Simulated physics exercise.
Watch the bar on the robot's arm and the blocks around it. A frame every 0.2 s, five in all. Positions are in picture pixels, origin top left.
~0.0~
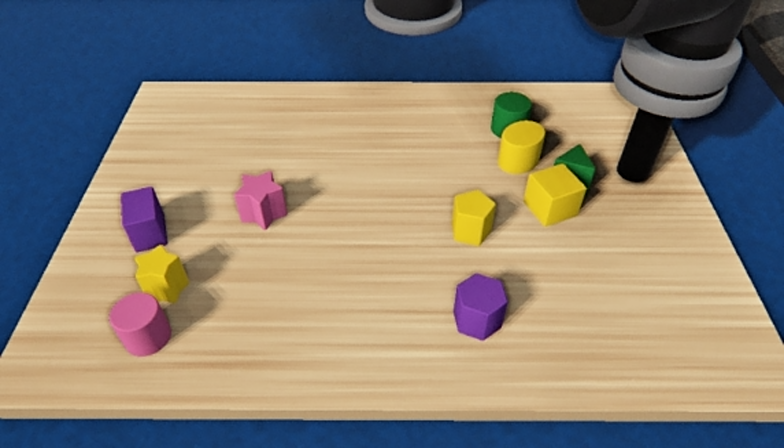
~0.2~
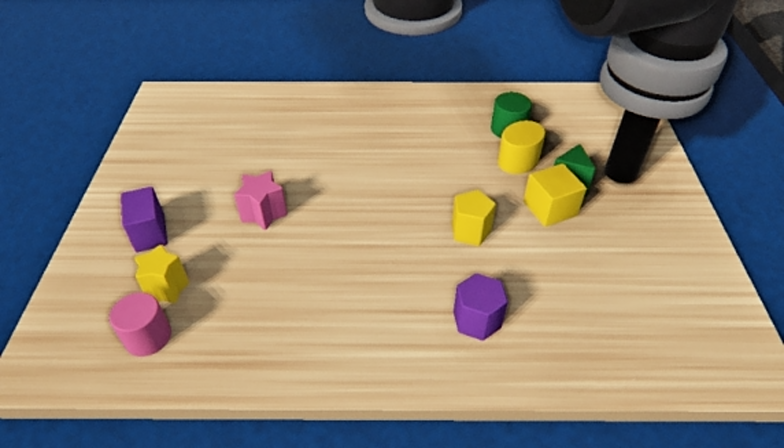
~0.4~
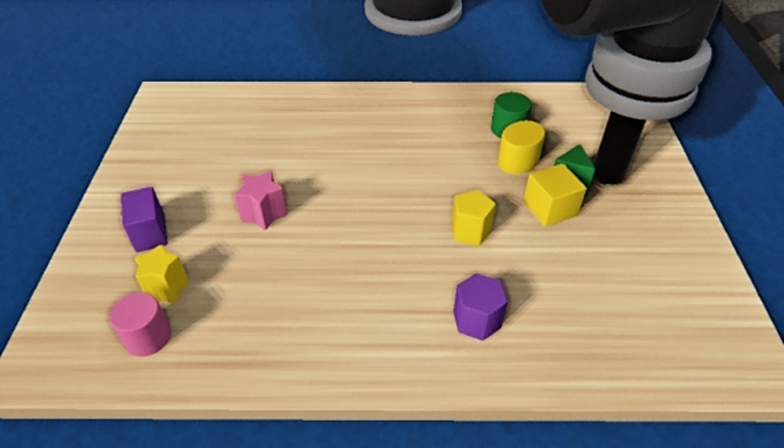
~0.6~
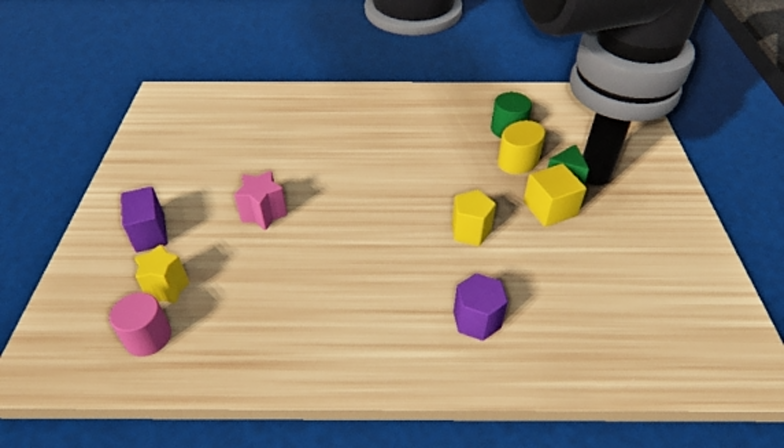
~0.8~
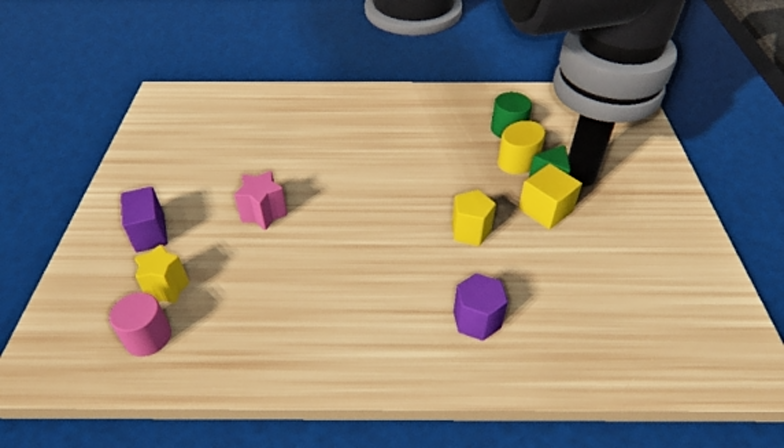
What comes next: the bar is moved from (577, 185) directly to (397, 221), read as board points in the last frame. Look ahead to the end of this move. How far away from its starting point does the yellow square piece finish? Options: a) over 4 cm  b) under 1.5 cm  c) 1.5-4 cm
Choice c: 1.5-4 cm.
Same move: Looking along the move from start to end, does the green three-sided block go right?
My answer is yes.
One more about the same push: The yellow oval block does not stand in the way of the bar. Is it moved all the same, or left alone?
It will remain on its spot.
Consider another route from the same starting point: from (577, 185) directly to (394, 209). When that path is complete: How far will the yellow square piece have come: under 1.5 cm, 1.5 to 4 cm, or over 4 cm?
It will fall in the middle band, 1.5 to 4 cm.
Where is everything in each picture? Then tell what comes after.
In the first picture, tip of the bar (633, 172), middles of tops, yellow pentagon (474, 203), yellow oval block (524, 133), yellow square piece (558, 180), green three-sided block (577, 157).
In the second picture, bar (621, 173), nothing pushed.
In the third picture, bar (608, 174), nothing pushed.
In the fourth picture, bar (594, 175), green three-sided block (572, 157).
In the fifth picture, bar (580, 176), yellow pentagon (474, 203), yellow oval block (524, 133), yellow square piece (554, 182), green three-sided block (556, 156).
What follows on the original path. One third of the way, bar (520, 188); yellow square piece (534, 195), turned 55° anticlockwise; green three-sided block (499, 156), turned 45° clockwise.
Two thirds of the way, bar (459, 201); yellow pentagon (469, 208), turned 30° anticlockwise; yellow square piece (533, 197), turned 60° anticlockwise; green three-sided block (489, 154), turned 65° clockwise.
At the end, bar (398, 213); yellow pentagon (467, 209), turned 35° anticlockwise; yellow oval block unmoved; yellow square piece (533, 197), turned 60° anticlockwise; green three-sided block (489, 154), turned 65° clockwise.
